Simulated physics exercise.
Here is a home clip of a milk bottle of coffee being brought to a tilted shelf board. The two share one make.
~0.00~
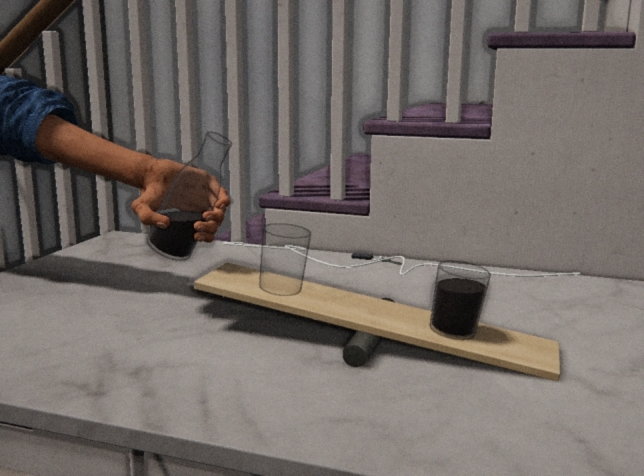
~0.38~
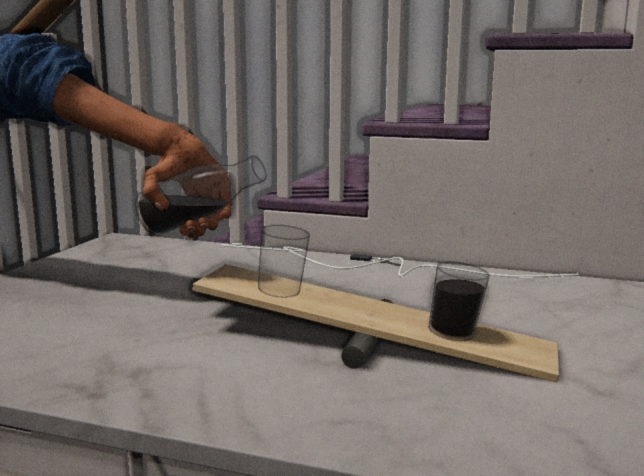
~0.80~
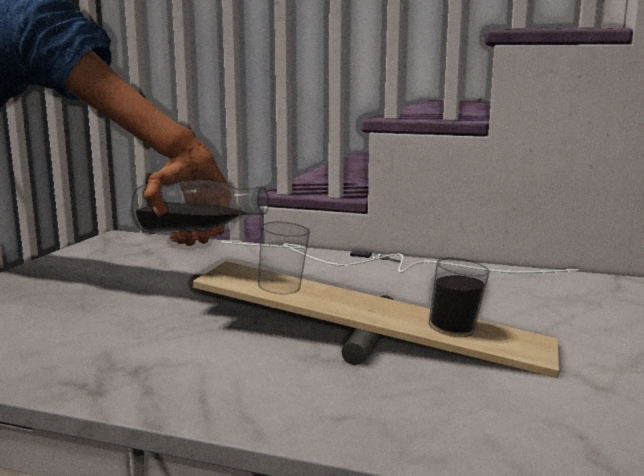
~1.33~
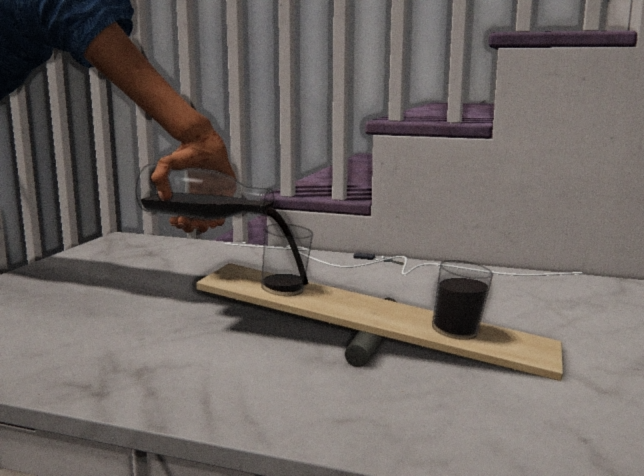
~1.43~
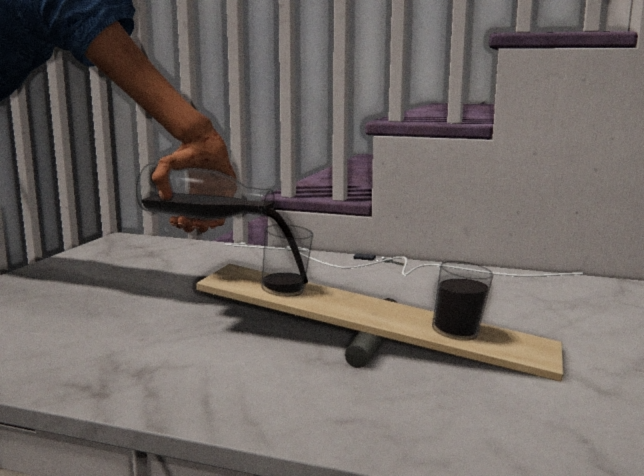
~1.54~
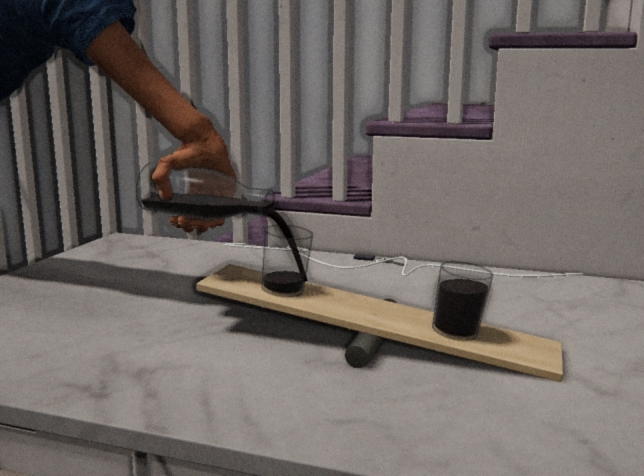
A hand lifting a glass bottle of dark liquid, tilting it and pouring a stream into the left tumbler on a slanted board.
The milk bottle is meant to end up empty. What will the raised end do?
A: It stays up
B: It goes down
The answer is B.
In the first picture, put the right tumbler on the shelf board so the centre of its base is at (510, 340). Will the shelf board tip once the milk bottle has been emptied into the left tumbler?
Outcome: No tipping.
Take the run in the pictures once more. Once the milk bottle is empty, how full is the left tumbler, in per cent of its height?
Fill level: About 80 percent.
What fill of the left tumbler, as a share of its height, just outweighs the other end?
Roughly 40 per cent.
After 2.6 s, the left tumbler is about half full; the shelf board has swung over, and that end is down.
After 3.4 s, the left tumbler is about three quarters full; the shelf board has swung over, and that end is down.
After 4.8 s, the left tumbler is about three quarters full; the shelf board has swung over, and that end is down.
